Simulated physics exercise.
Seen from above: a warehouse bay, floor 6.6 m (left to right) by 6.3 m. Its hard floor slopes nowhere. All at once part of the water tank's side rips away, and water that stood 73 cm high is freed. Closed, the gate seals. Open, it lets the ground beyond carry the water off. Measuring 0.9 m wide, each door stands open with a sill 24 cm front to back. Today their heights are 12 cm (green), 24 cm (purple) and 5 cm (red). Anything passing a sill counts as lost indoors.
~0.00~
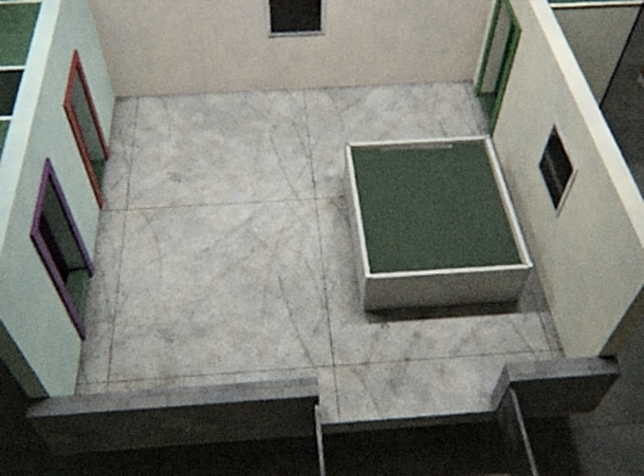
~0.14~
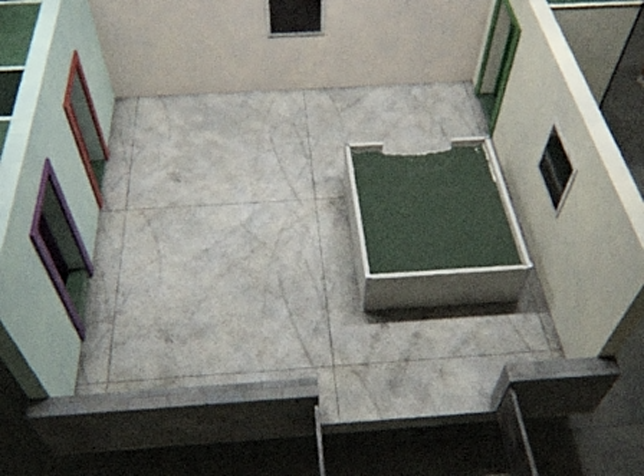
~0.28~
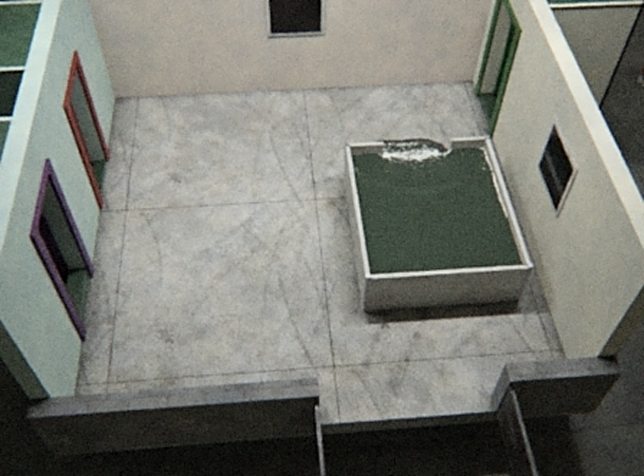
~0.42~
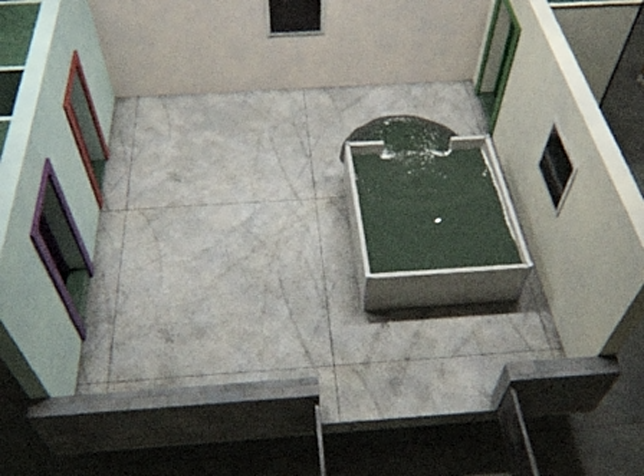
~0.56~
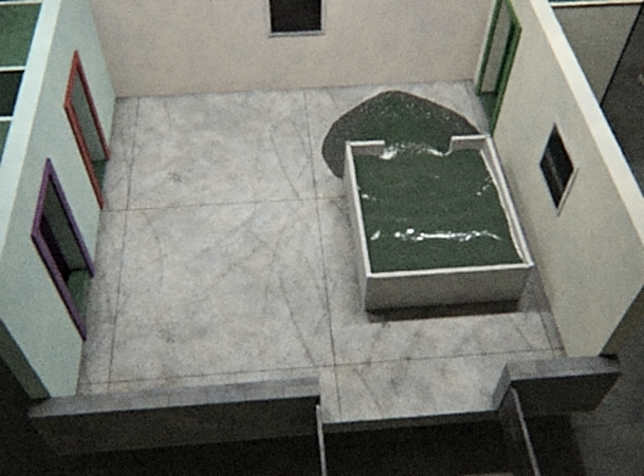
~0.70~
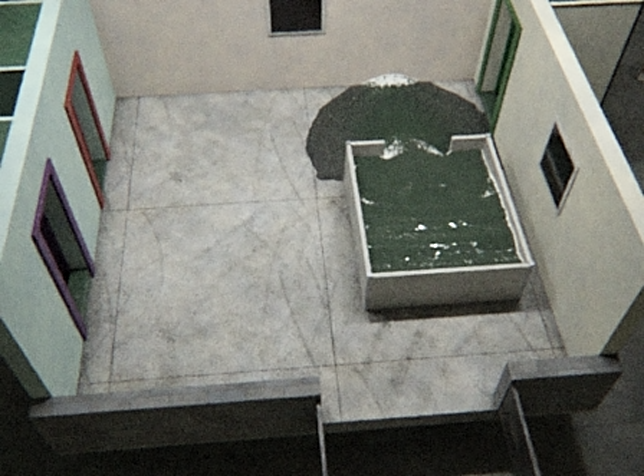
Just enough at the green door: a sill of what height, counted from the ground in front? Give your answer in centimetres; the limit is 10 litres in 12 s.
A sill of about 29 cm would do.
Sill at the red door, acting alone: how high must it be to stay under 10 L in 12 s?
At the red door it takes roughly 13.5 centimetres.
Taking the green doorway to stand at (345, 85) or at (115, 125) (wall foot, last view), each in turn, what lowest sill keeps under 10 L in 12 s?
First place around 32 cm, second around 21 cm.
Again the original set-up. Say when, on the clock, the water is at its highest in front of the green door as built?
Some 2.2 s, more or less.
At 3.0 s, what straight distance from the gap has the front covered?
About 5.4 m.
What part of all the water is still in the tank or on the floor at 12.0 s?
Around 84 in a hundred parts remain.
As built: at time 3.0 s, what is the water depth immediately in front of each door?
Lab note, cm: Green 26; purple 0; red 3.
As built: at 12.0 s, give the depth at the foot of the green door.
The depth there is around 8.0 cm.
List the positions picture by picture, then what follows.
The first frame shows still water, 73 cm deep, in the water tank at (432, 205); the green door at (496, 69) is dry.
In the second frame, water pours out on the far side and has run 0.4 m, to a hidden place; about 11 cm deep outside, 73 cm at the back.
In the third frame, water pours out on the far side and has run 0.8 m, to a hidden place; about 12 cm deep outside, 73 cm at the back.
In the fourth frame, the front is at (389, 119), 1.4 m from the gap on the far side; 2.2 m2 of floor is wet, 73 cm left at the back.
In the fifth frame, the gap is on the far side, the front 2.1 m out at (388, 94); the back of the water tank holds 73 cm.
In the sixth frame, the gap is on the far side, the front 2.3 m out at (360, 86); the back of the water tank holds 68 cm; 0.2 m in a straight line remain to the green door at (497, 68).
After 1.4 s water covers 20 % of the floor, deepest (51 cm) near (470, 85); 15 cm at the green door, 0 litres in over its 12 cm sill.
After 3.0 s water covers 35 % of the floor, deepest (38 cm) near (470, 85); 26 cm at the green door, 96 litres in over its 12 cm sill.
After 12.0 s water covers 100 % of the floor, deepest (19 cm) near (566, 373); 8 cm at the green door, 256 litres in over its 12 cm sill.
At the green door as built, the water arrived by 0.8 s and peaked near 28 cm at 2.2 s.
With a sill of 26.5 cm, 17 litres would have come in within the 12 s; with 35.5 cm, 1 litre. So under 10 litres takes about 29 cm.
